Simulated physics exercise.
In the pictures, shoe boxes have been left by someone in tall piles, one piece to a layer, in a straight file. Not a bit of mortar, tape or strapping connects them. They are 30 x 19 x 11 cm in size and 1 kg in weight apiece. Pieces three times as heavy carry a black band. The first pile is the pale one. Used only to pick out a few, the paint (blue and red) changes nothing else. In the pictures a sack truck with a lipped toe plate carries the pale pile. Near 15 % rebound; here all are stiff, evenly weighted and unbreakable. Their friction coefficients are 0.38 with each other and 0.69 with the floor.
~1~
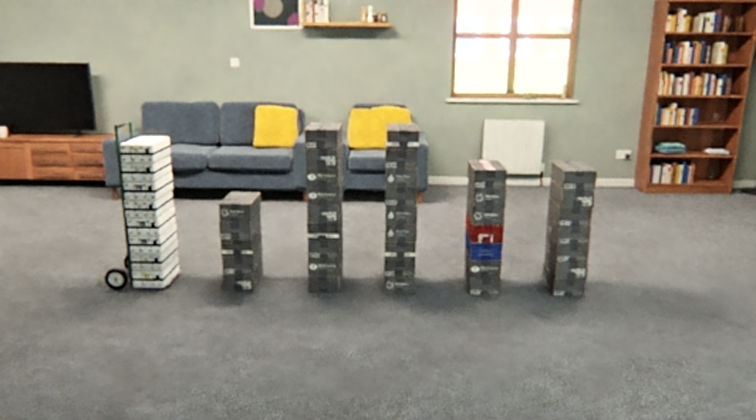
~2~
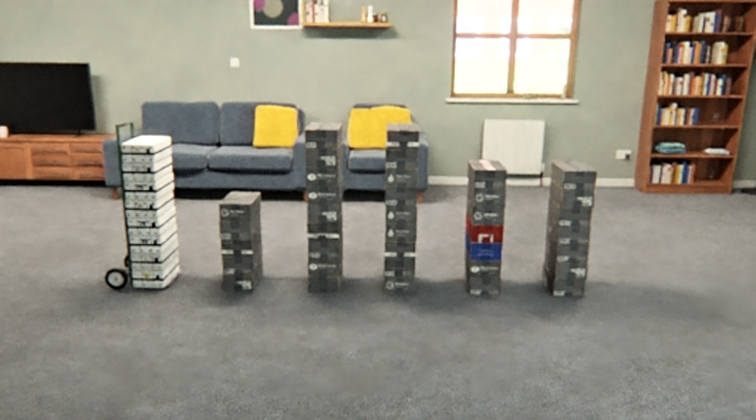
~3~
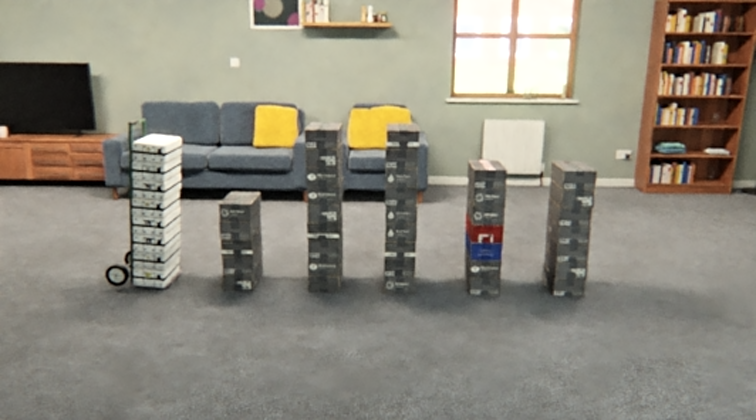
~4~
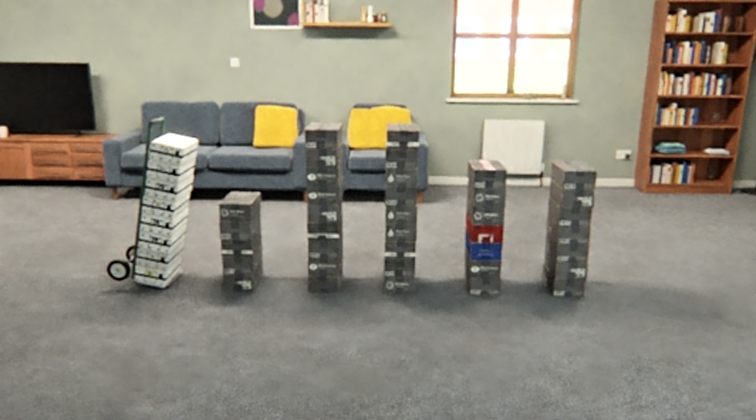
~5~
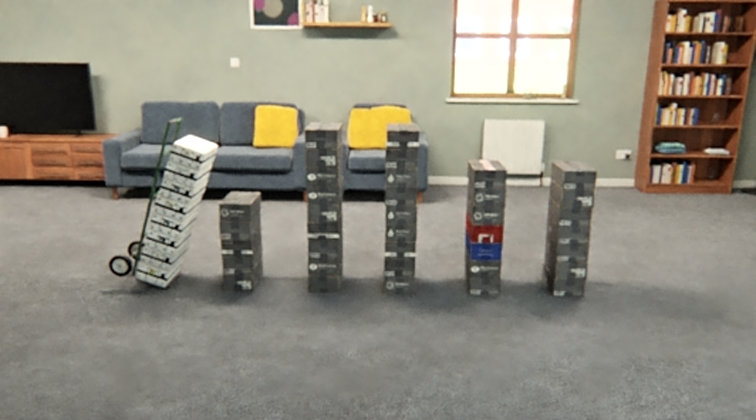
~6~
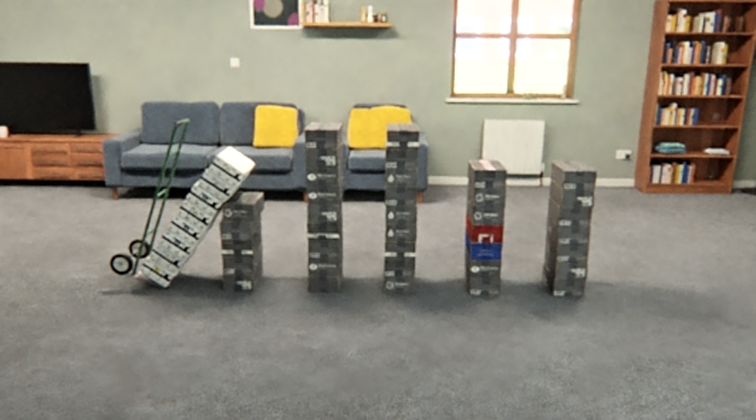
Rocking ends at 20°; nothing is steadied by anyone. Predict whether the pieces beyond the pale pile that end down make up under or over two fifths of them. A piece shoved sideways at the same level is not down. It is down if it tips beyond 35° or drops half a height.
Over.
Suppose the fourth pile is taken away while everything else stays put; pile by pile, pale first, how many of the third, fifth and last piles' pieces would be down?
That gives third 8, fifth 0 and last 0.
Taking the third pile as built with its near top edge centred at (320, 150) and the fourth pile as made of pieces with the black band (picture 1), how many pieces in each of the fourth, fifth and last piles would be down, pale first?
Fourth 0, fifth 0, last 0.
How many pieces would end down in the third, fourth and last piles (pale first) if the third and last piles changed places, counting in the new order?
Third 6, fourth 9, last 8.
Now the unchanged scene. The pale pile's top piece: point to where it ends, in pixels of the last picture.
(332, 222).
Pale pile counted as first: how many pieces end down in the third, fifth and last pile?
For the third pile 8, for the fifth pile 7, for the last pile 7.
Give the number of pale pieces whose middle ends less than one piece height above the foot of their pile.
I count 3 of the pale pieces.
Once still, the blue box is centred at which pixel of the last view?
In the last picture it sits at roughly (546, 271).
Then, 0.43 s later than the last frame, 8 of the pale pile down; 4 of the 37 other boxes down.
Then, 1.17 s later than the last frame, 7 of the pale pile down; 12 of the 37 other boxes down; red box moved 17 mm.
Then, 2.03 s later than the last frame, 7 of the pale pile down; 35 of the 37 other boxes down; blue box tilted 43°, 13 cm lower; red box tilted 42°, 16 cm lower.
When it is over, 7 of the pale pile down; 35 of the 37 other boxes down; blue box tilted 42°, 17 cm lower; red box tilted 42°, 16 cm lower. That is 95 per cent. In pixels of the last frame, middles, blue box near (546, 271), red box near (552, 253).
